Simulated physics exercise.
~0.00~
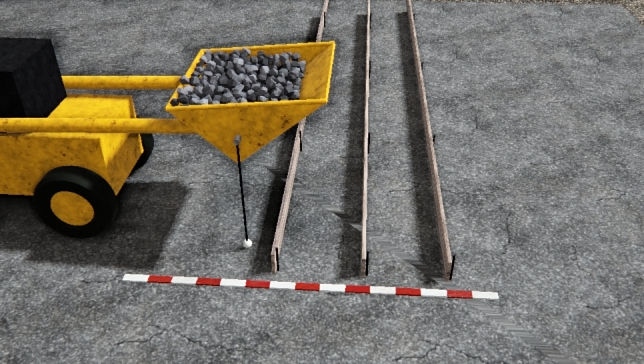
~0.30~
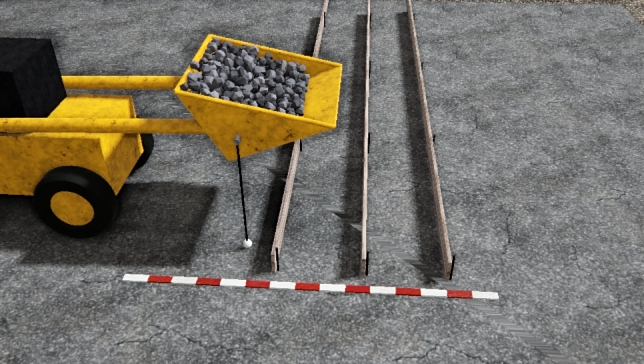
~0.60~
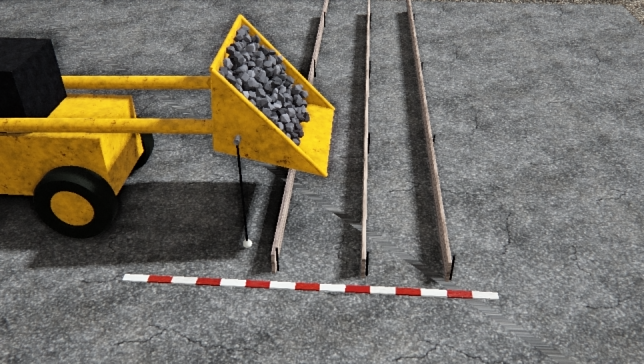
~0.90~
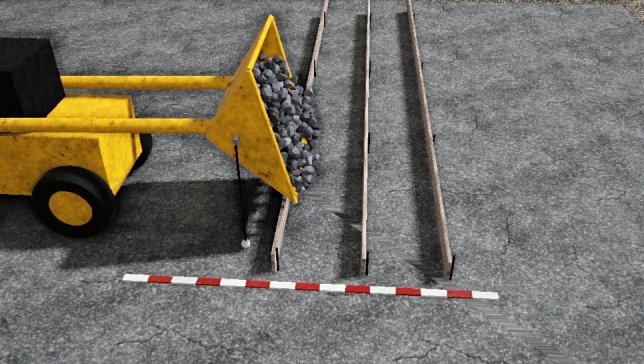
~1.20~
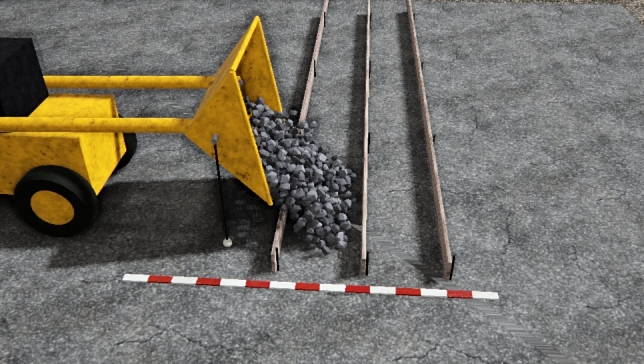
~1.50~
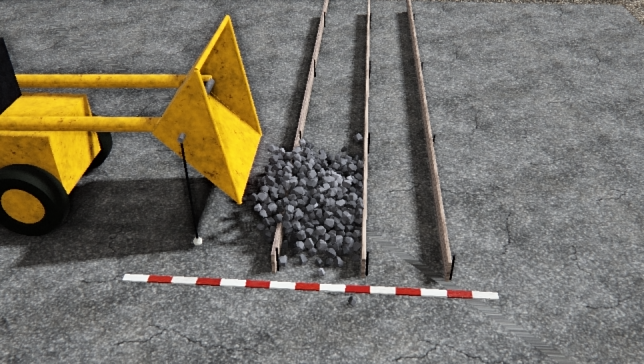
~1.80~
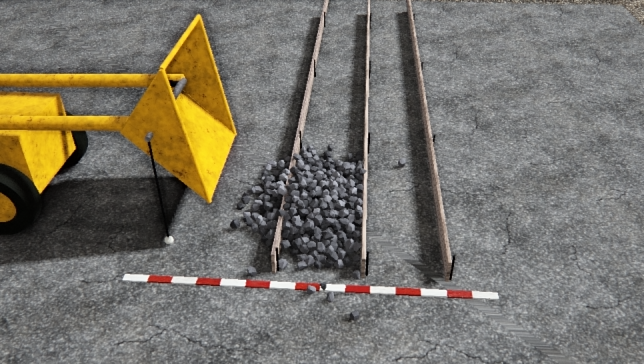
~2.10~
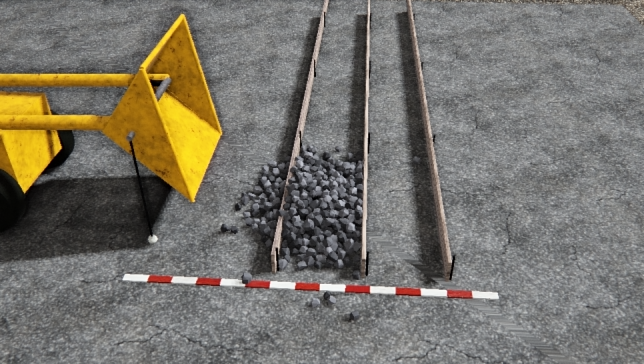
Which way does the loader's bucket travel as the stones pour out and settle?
The bucket moves to the left, drawing away from the planks and the heap of stones.
